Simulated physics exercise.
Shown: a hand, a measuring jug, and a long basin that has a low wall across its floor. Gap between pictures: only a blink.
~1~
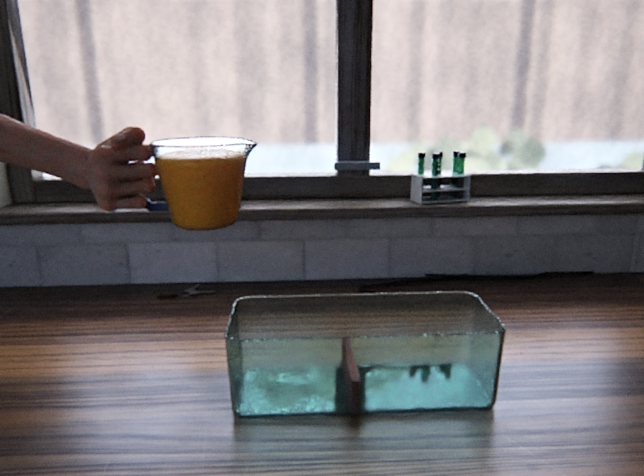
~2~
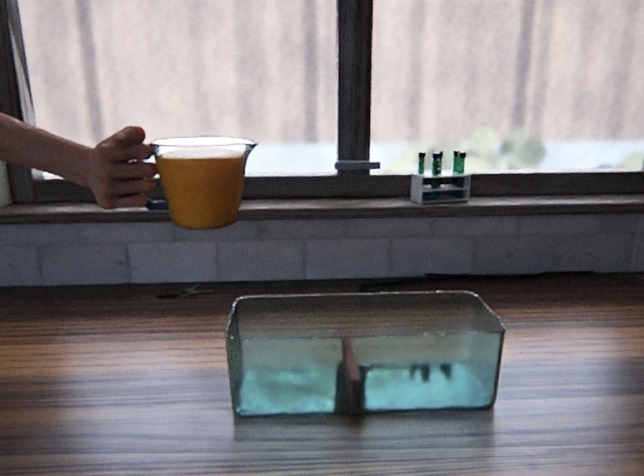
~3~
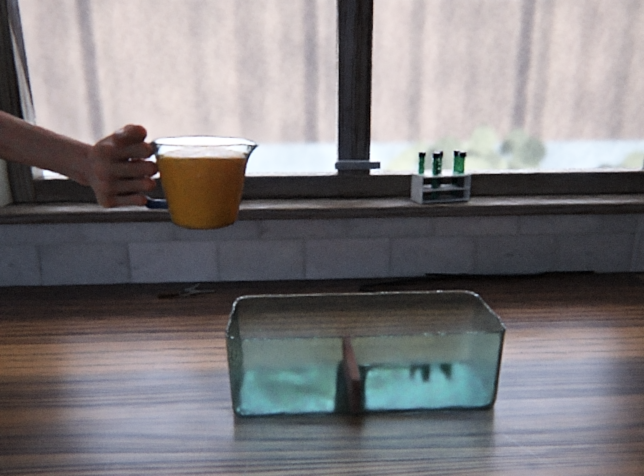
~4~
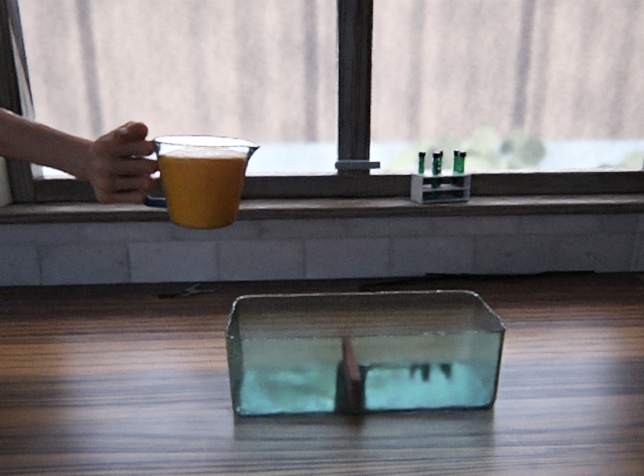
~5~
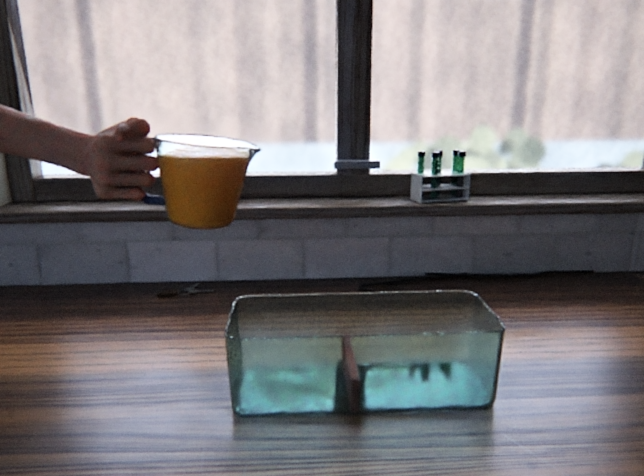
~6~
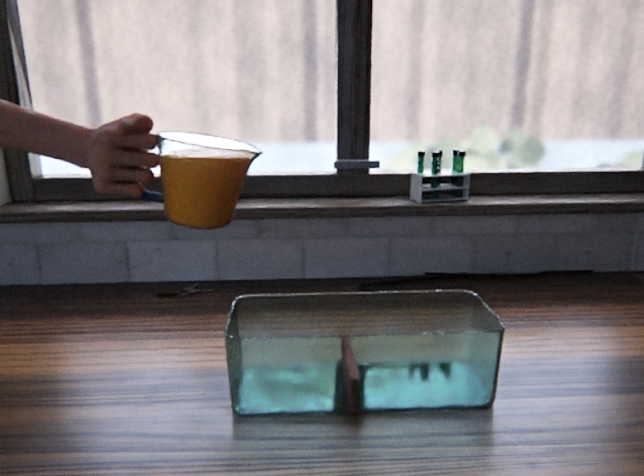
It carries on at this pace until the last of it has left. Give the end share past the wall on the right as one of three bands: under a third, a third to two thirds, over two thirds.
Short answer, the right side fails to reach a third.
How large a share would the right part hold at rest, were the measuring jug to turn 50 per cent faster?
Some 5 per cent.
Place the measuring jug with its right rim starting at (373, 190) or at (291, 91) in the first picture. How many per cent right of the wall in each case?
You'd see around 100 per cent, and then around 75 per cent.
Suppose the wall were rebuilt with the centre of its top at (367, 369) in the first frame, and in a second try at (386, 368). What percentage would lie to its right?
Result: 15 % first, 20 % second.
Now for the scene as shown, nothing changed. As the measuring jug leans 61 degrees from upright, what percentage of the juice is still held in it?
Around 70 percent remains.
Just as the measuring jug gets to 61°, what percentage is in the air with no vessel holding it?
Roughly 25 percent.
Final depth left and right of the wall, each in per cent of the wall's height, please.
On the left 60 %, on the right 0 %.
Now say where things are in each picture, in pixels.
Tilt 0°; pouring edge (258, 143); surface from (159, 154) to (246, 154); the long basin's rim runs from (231, 318) to (490, 311); the wall's top is at (351, 357), in the first frame.
Tilt 0°; pouring edge (258, 143); surface from (159, 153) to (247, 153), in the second frame.
Tilt 2°; pouring edge (259, 144); surface from (160, 153) to (247, 154), in the third frame.
Tilt 4°; pouring edge (261, 145); surface from (161, 153) to (248, 154), in the fourth frame.
Tilt 6°; pouring edge (262, 148); surface from (162, 153) to (250, 154), in the fifth frame.
Tilt 10°; pouring edge (264, 151); surface from (164, 153) to (253, 155), in the sixth frame.
A moment on, the measuring jug is tipped part way and 72 per cent is still to pour, 5 is left of the wall and 0 right of it.
Next, the measuring jug is tipped on its side and 16 per cent is still to pour, 59 is left of the wall and 1 right of it.
Then the measuring jug is tipped right over and 0 per cent is still to pour, 91 is left of the wall and 4 right of it.
Later the measuring jug is tipped right over and 0 per cent is still to pour, 93 is left of the wall and 4 right of it.
At rest 93 per cent lies left of the wall, 4 right of it and 3 outside.
